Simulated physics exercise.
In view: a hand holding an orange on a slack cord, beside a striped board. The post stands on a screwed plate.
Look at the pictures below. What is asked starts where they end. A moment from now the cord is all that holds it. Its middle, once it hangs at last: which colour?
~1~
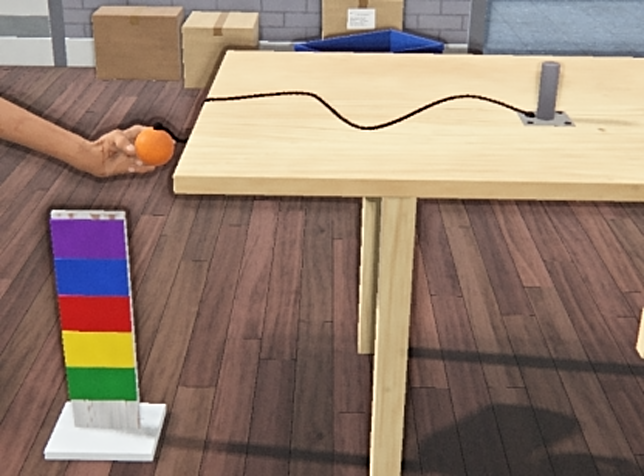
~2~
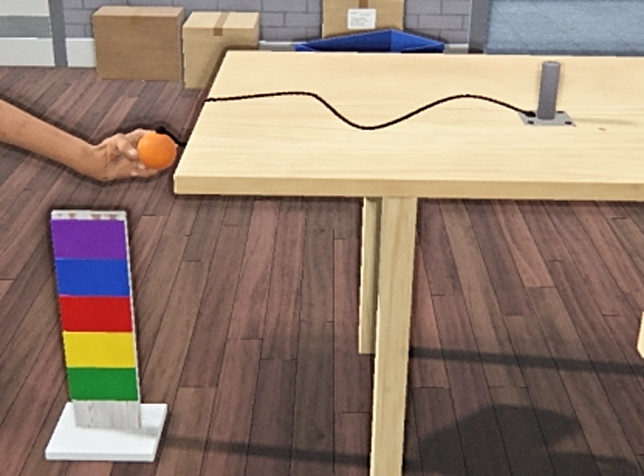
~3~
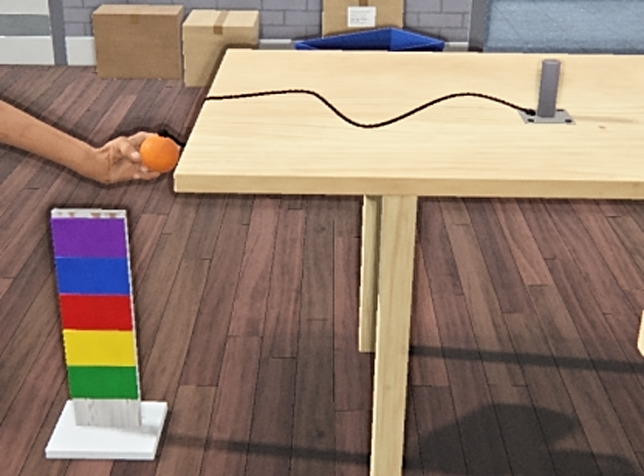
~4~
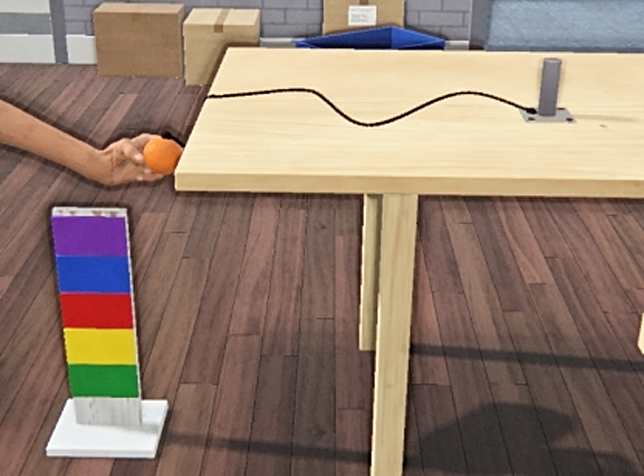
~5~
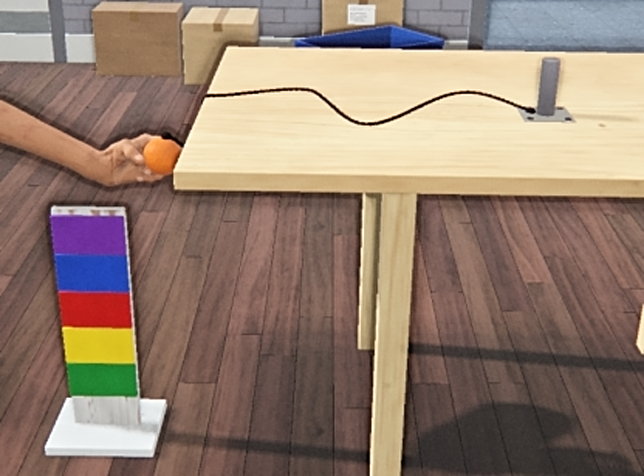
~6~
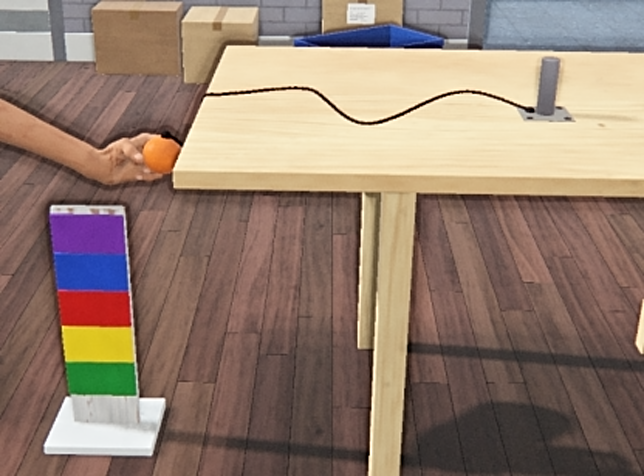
Colour: Yellow.
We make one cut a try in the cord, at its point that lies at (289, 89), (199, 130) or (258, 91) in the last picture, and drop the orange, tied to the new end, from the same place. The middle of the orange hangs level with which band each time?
In that order: No band; red; purple.
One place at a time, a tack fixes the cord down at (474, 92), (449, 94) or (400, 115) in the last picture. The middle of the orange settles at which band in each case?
Result per try, in sequence: Red / red / blue.
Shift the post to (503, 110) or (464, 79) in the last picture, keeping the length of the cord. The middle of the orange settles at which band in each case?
Answer, in order: Green, green.
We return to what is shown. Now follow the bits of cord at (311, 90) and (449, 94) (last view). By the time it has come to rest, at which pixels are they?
I'd put the first at about (204, 156) and the other at about (413, 107).
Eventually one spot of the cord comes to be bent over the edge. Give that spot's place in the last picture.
It's the bit near (331, 104).
Soon after, orange near (229, 338); level with yellow.
Then, orange near (205, 337); level with yellow.
At rest, orange near (215, 341); level with yellow. Its middle rests at the yellow band.
